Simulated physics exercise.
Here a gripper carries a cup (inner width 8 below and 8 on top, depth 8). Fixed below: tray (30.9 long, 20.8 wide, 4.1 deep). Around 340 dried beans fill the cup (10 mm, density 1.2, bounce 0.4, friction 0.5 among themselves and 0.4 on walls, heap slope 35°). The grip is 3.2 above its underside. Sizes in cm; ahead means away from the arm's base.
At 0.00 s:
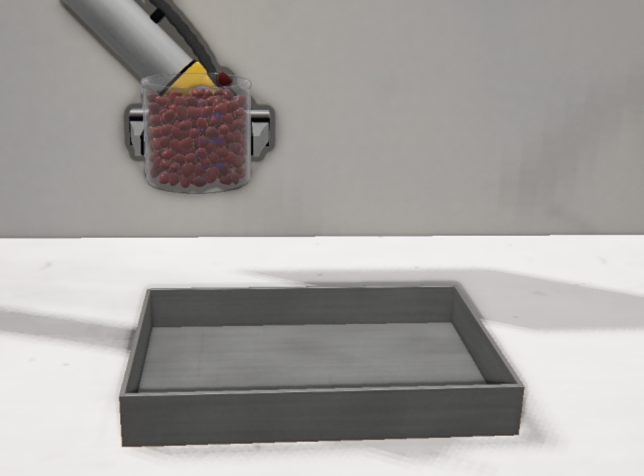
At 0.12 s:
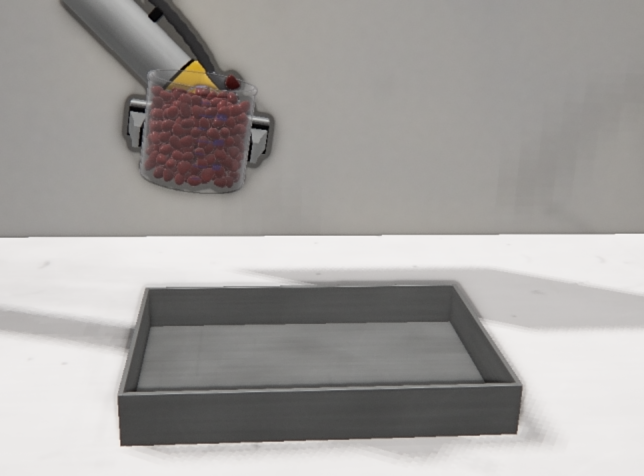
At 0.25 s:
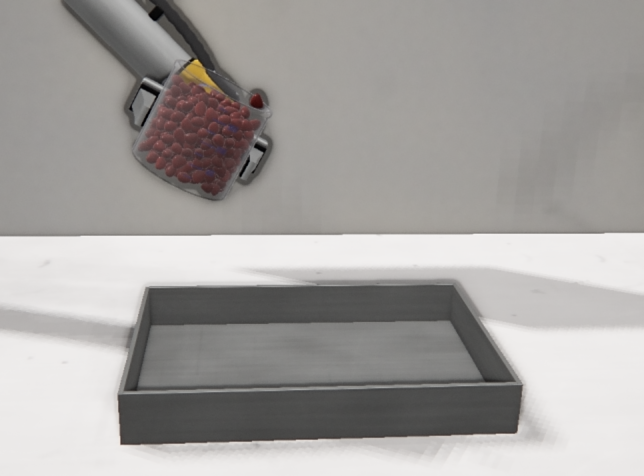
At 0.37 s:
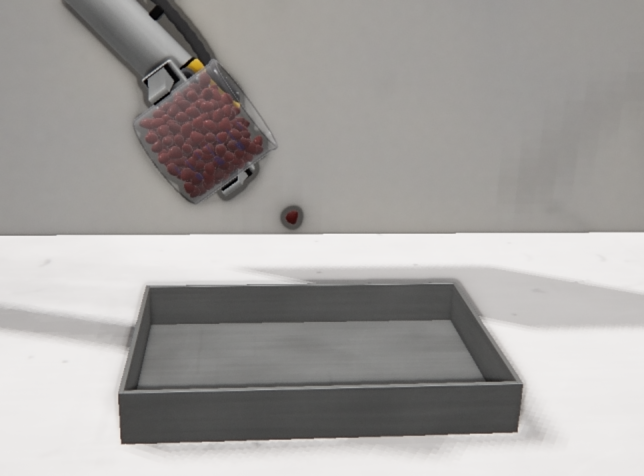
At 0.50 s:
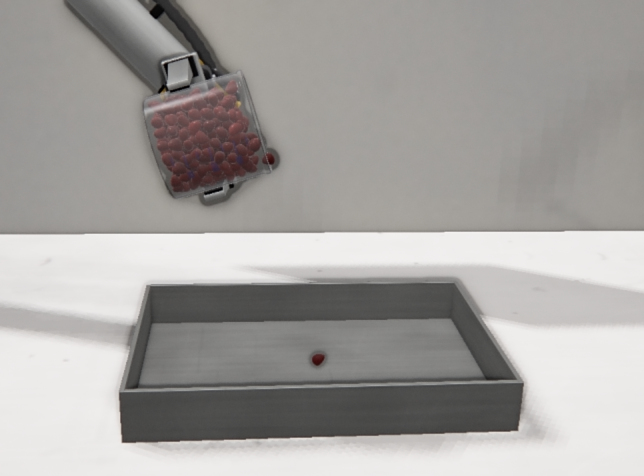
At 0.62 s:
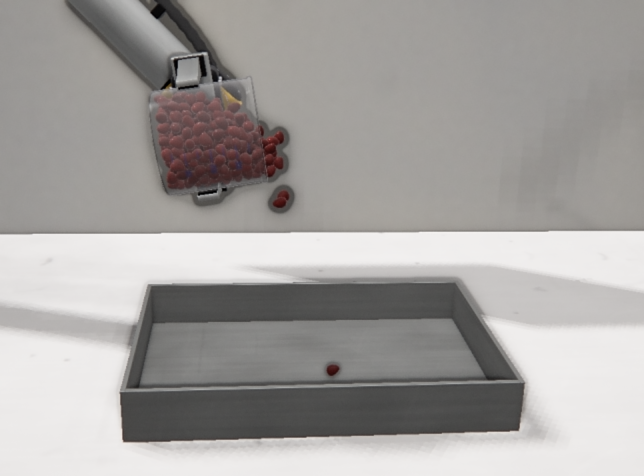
A grey robotic arm reaches in from the upper left, gripping a clear cup full of small dark red beans above a shallow grey tray on a white surface, seen from a fixed, slightly raised view against a plain grey wall. The arm tilts the cup steadily to the right until it lies nearly on its side. One bean drops into the tray and shifts slightly, then a few more spill from the cup's mouth.
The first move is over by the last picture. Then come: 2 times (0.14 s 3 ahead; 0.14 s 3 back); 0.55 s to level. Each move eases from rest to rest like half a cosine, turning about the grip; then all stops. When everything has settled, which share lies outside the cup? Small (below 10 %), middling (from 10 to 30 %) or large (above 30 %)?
Outside the cup the share is large, above 30 %.
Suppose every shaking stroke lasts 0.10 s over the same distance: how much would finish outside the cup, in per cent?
Then about 60 per cent.
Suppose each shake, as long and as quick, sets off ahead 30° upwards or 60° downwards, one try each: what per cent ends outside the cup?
About 45 and 15 per cent.
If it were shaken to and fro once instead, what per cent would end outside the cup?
It would be near 30 per cent.
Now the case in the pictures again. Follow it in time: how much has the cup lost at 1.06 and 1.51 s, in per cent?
About 30, 40.
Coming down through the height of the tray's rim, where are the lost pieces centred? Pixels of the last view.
Near (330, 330).
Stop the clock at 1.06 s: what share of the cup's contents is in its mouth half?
Roughly 50 per cent.
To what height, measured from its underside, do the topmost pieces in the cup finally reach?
Some 7.0 cm.
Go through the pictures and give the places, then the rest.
Cup middle at (198, 133), level; upper third of the load around (200, 112), from x 155 to 240, top at y 80; 338 in the cup, in the first frame.
Cup middle at (197, 132), tilted 8° forward; upper third of the load around (196, 112), from x 150 to 245, top at y 85, in the second frame.
Cup middle at (201, 132), tilted 28° forward; upper third of the load around (198, 112), from x 145 to 255, top at y 80, in the third frame.
Cup middle at (205, 134), tilted 53° forward; upper third of the load around (200, 113), from x 145 to 290, top at y 80; 337 in the cup, 1 in flight or on a rim, in the fourth frame.
Cup middle at (207, 136), tilted 73° forward; upper third of the load around (200, 114), from x 155 to 315, top at y 90; 337 in the cup, 1 in the tray, in the fifth frame.
Cup middle at (208, 137), tilted 81° forward; upper third of the load around (196, 120), from x 160 to 330, top at y 95; 335 in the cup, 1 in the tray, 2 in flight or on a rim, in the sixth frame.
By 1.06 s, tilted 81° forward, highest piece 23 above the table; 238 in the cup, 88 in the tray, 12 in flight or on a rim.
By 1.51 s, tilted 28° forward, highest piece 25 above the table; 195 in the cup, 143 in the tray.
By 1.93 s, level, highest piece 26 above the table; 195 in the cup, 143 in the tray.
By 2.98 s, level, highest piece 26 above the table; 195 in the cup, 143 in the tray.
Final count, 195 in the cup, 143 in the tray. That is 42 % outside the cup.
